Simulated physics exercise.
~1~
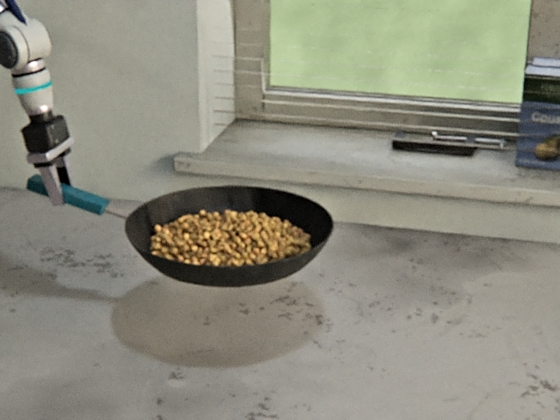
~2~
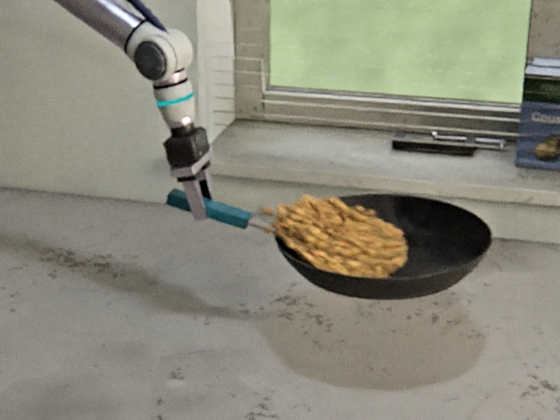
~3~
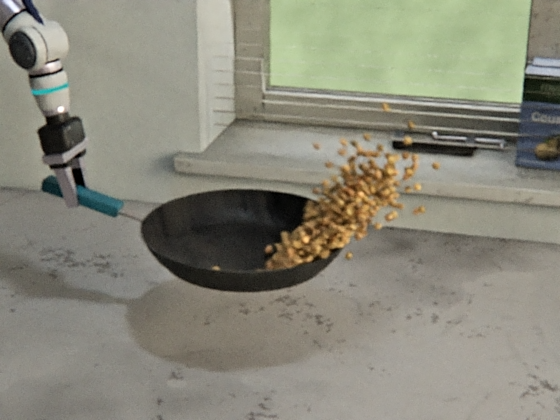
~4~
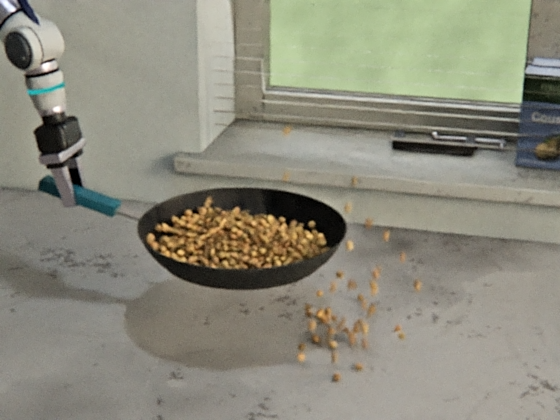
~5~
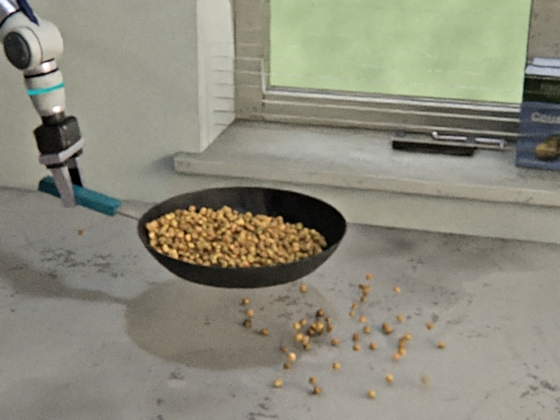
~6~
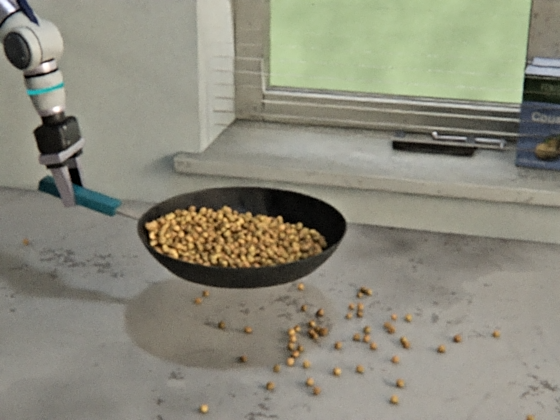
A robot arm jerks a pan of chickpeas right and back, spilling some onto the table.
